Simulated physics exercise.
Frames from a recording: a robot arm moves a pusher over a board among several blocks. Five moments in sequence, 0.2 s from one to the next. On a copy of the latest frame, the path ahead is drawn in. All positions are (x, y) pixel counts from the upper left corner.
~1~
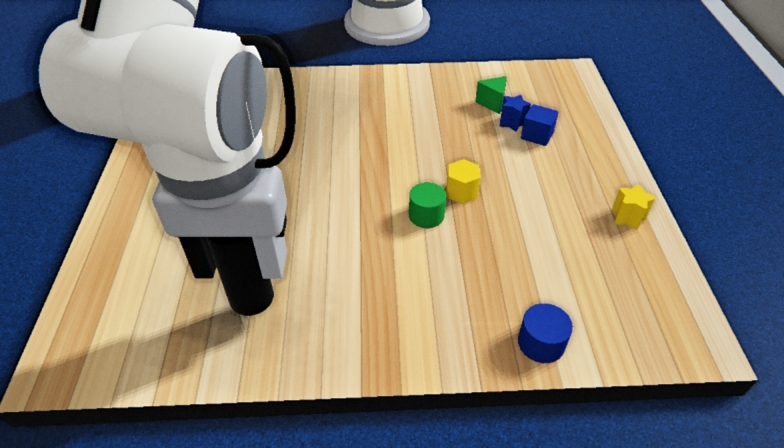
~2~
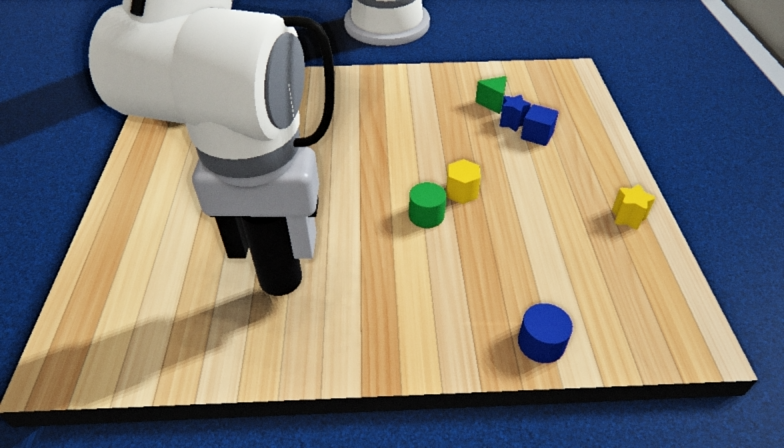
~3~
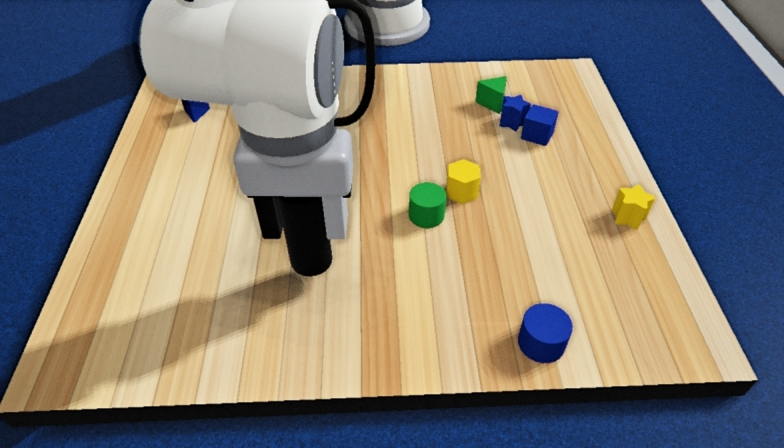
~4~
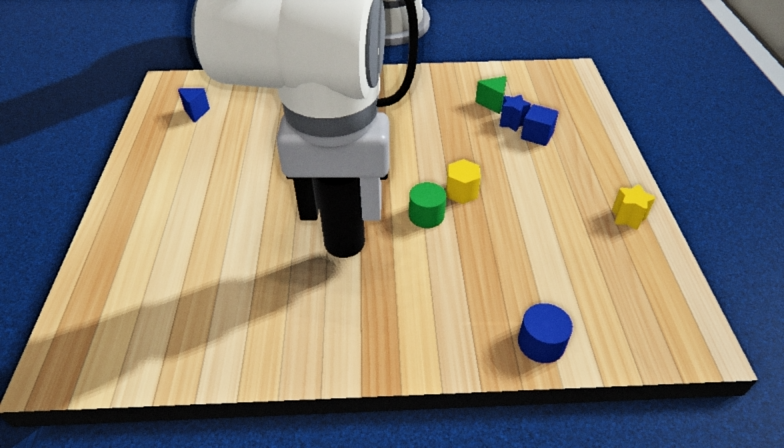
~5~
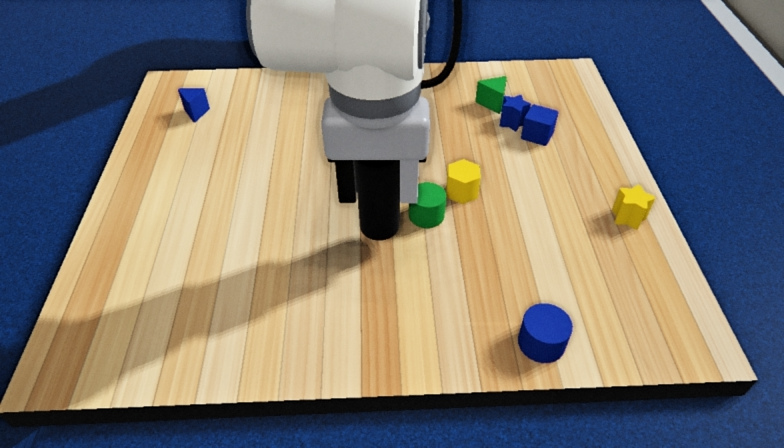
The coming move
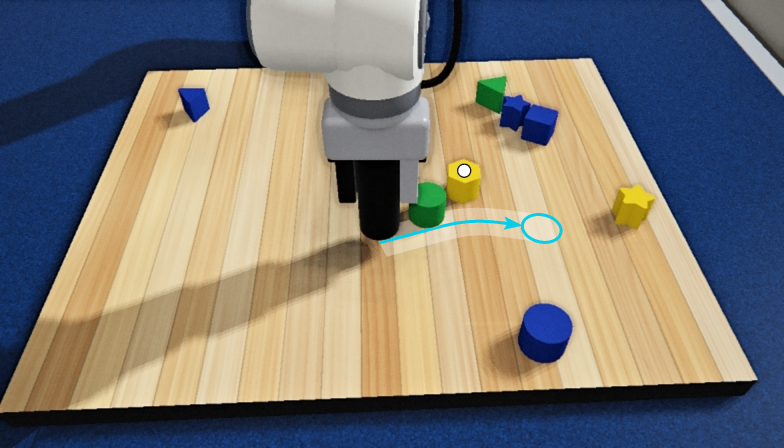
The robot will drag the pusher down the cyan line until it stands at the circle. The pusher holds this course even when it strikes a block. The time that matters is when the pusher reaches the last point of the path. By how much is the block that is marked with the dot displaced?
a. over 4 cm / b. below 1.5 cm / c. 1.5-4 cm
That would be c.
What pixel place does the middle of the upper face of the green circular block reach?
I think it will end close to (459, 176).
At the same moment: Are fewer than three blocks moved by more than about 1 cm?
Yes, I think so.
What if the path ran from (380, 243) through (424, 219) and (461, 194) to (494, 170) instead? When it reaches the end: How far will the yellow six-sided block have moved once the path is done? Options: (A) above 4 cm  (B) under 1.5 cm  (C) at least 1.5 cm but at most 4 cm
A: Above 4 cm.
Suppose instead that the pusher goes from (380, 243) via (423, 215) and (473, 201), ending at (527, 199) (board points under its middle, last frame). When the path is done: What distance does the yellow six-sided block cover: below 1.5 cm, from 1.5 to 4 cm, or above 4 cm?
Beyond 4 cm.
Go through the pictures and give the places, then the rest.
In the first frame, pusher tip (252, 299); block tops, green circular block (428, 194); yellow six-sided block (464, 171).
In the second frame, pusher (281, 280); blocks unchanged.
In the third frame, pusher (312, 262); blocks unchanged.
In the fourth frame, pusher (345, 244); blocks unchanged.
In the fifth frame, pusher (380, 227); green circular block (428, 194); yellow six-sided block (464, 171).
Path on the board, from (380, 243) over (459, 223) to (542, 228); the dot is on the yellow six-sided block.
What follows on the original path. One third of the way, pusher (434, 213); green circular block (445, 182); yellow six-sided block (467, 166), turned 20° clockwise.
Two thirds of the way, pusher (488, 206); green circular block (459, 176); yellow six-sided block (472, 155), turned 40° clockwise.
At the end, pusher (546, 213); green circular block (459, 176); yellow six-sided block (472, 155), turned 40° clockwise.
